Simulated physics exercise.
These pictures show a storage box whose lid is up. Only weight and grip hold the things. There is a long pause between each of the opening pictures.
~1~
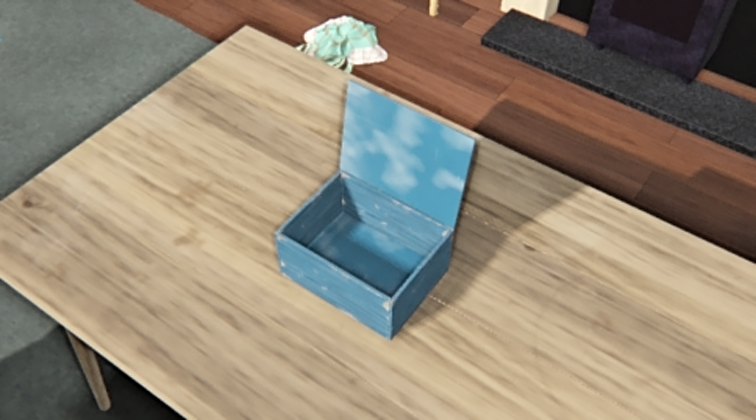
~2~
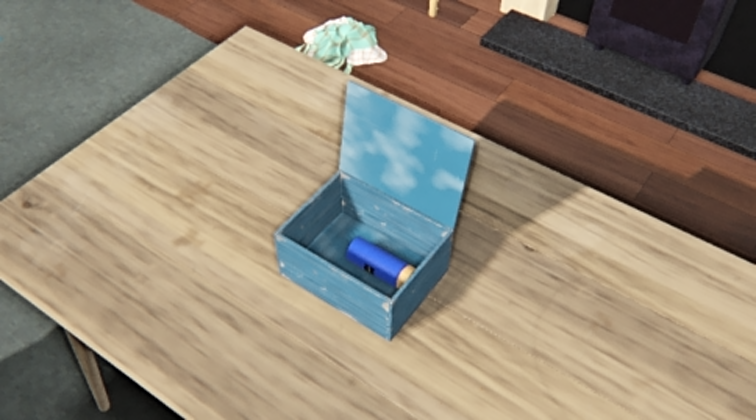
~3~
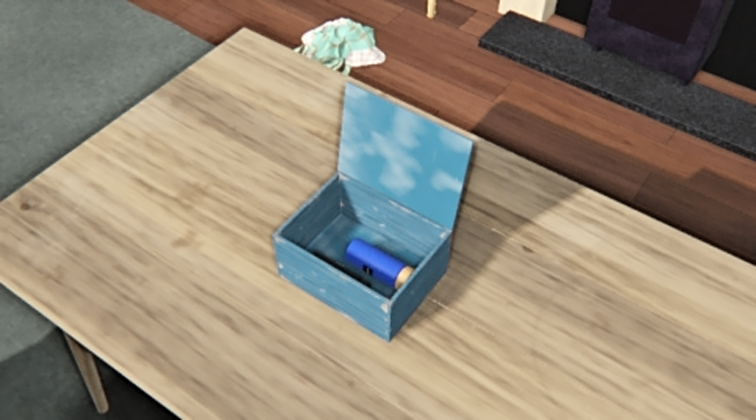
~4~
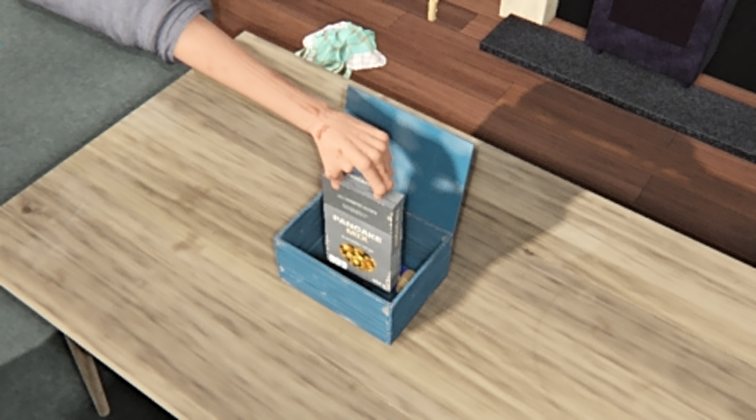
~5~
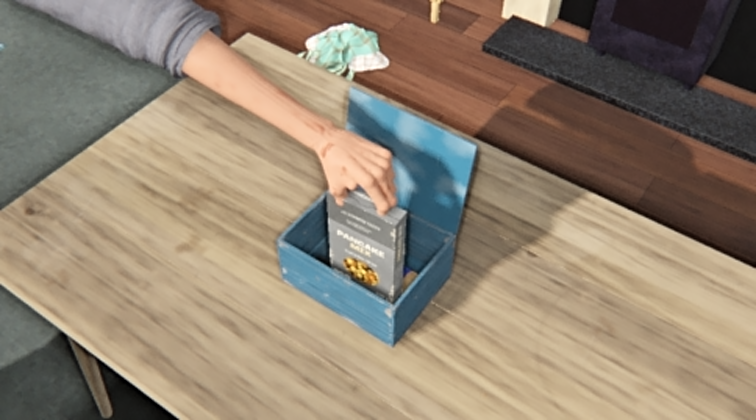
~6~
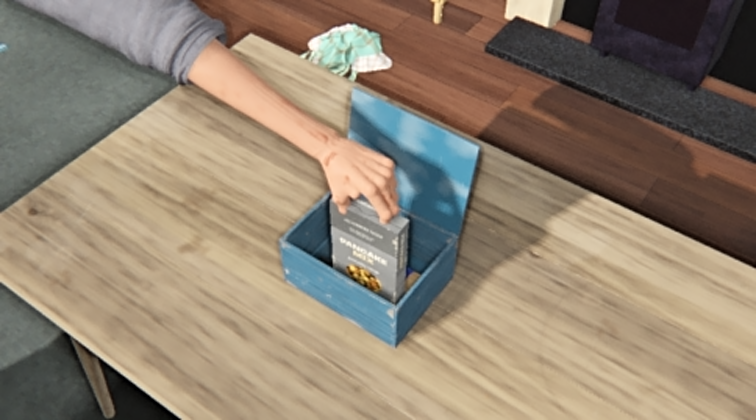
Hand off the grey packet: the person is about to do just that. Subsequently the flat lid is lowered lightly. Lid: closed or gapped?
Gapped.
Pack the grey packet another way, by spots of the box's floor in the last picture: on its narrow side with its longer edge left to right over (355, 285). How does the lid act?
Well, in that case it fits down fine.
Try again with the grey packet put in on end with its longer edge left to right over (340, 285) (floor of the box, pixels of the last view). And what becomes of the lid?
Result: Lid not shut.
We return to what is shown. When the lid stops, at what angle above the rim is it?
It stays some 16° above the rim.
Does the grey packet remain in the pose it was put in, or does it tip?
Result: It leans over.
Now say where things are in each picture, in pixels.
The last thing is not in view yet, in the first picture.
The last thing is not in view yet, in the second picture.
The last thing is not in view yet, in the third picture.
On its way; grey packet (363, 230), in the fourth picture.
On its way; grey packet (366, 244), in the fifth picture.
In place under the hand; grey packet (369, 252), in the sixth picture.
Then, 1.40 s after the last picture, lid 73° above the rim; grey packet tipped 28° from how it was near (384, 239).
Then, 2.40 s after the last picture, lid 33° above the rim; grey packet tipped 13° from how it was near (358, 266).
Then, 2.90 s after the last picture, lid 13° above the rim; grey packet tipped 54° from how it was near (366, 270); black shaker rolled about its own width; blue shaker rolled about its own width.
At rest, lid 15° above the rim; tipped over in the box, grey packet; moved from the start, blue shaker; black shaker in place. Seen from the same camera at the end, grey packet near (371, 272).
